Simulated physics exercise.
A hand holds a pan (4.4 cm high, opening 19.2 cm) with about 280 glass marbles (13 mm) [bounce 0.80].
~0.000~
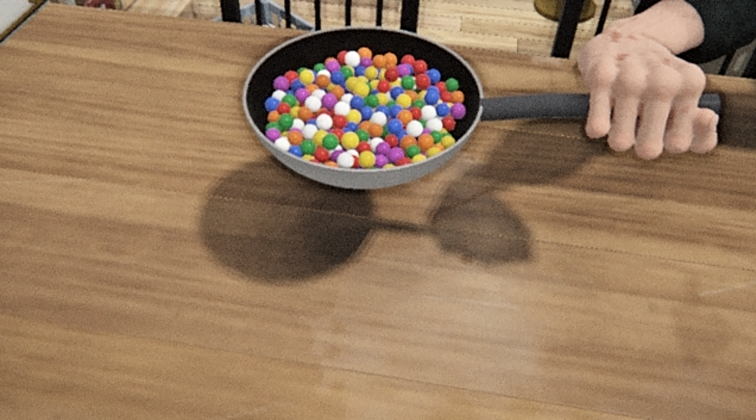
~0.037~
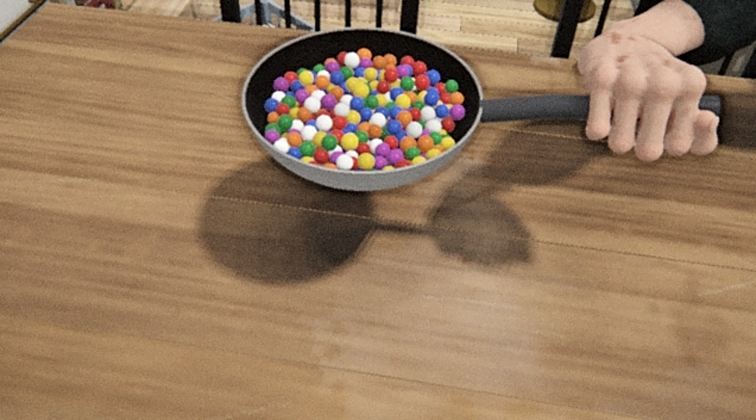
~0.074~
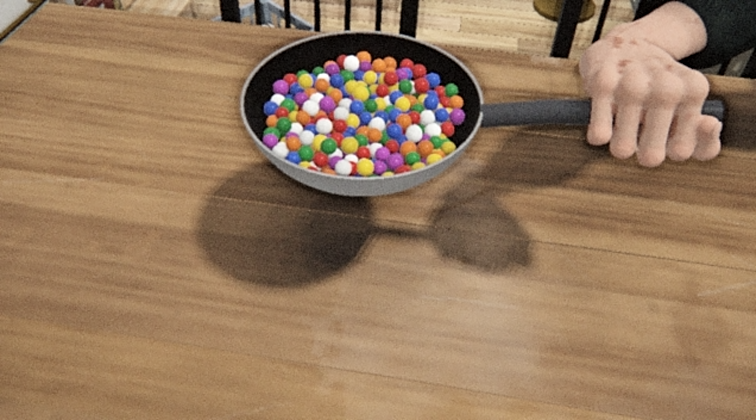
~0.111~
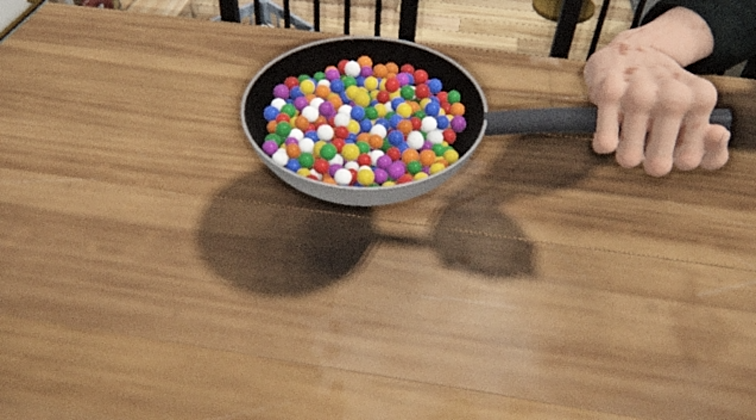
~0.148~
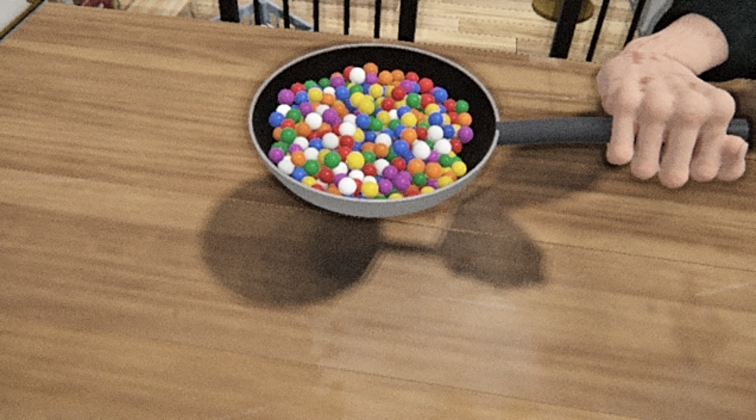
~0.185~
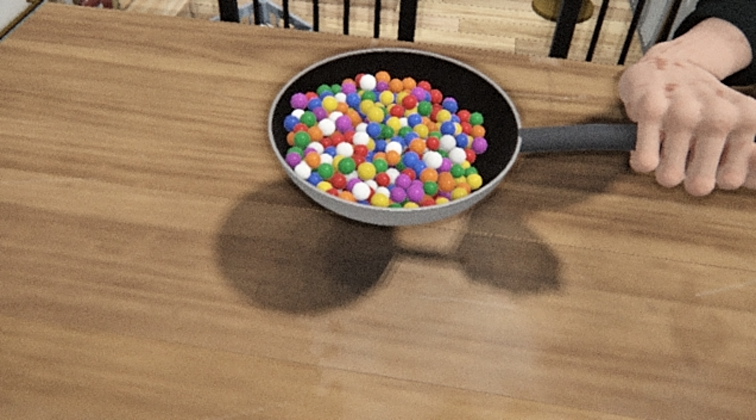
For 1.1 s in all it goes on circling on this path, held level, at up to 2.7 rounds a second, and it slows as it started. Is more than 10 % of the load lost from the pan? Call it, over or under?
My call: Over.
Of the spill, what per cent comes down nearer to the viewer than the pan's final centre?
Roughly 40 percent.
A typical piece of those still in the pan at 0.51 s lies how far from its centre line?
Reading: Near 6.0 cm.
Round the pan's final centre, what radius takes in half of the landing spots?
I'd put it at close to 20 centimetres.
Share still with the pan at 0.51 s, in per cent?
Estimated share: Some 85 per cent.
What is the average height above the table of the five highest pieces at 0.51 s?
I'd say some 23 cm.
After 0.51 s, pan 85 %, in the air 15 %; middle of the pieces not yet landed near (381, 86).
Then, at 0.78 s, fallen right of where it stops 5 %, fallen behind where it stops 10 %, pan 60 %, fallen left of where it stops 10 %, in the air 15 %; middle of the pieces not yet landed near (416, 137).
Then, at 1.02 s, fallen in front of where it stops 10 %, fallen right of where it stops 10 %, fallen behind where it stops 15 %, pan 55 %, fallen left of where it stops 10 %, in the air 5 %; middle of the pieces not yet landed near (389, 130).
After 1.26 s, fallen in front of where it stops 10 %, fallen right of where it stops 5 %, fallen behind where it stops 15 %, pan 55 %, fallen left of where it stops 15 %; middle of the pieces not yet landed near (433, 140).
At rest (1.7 s), fallen in front of where it stops 10 %, fallen right of where it stops 5 %, fallen behind where it stops 15 %, pan 55 %, fallen left of where it stops 15 %.
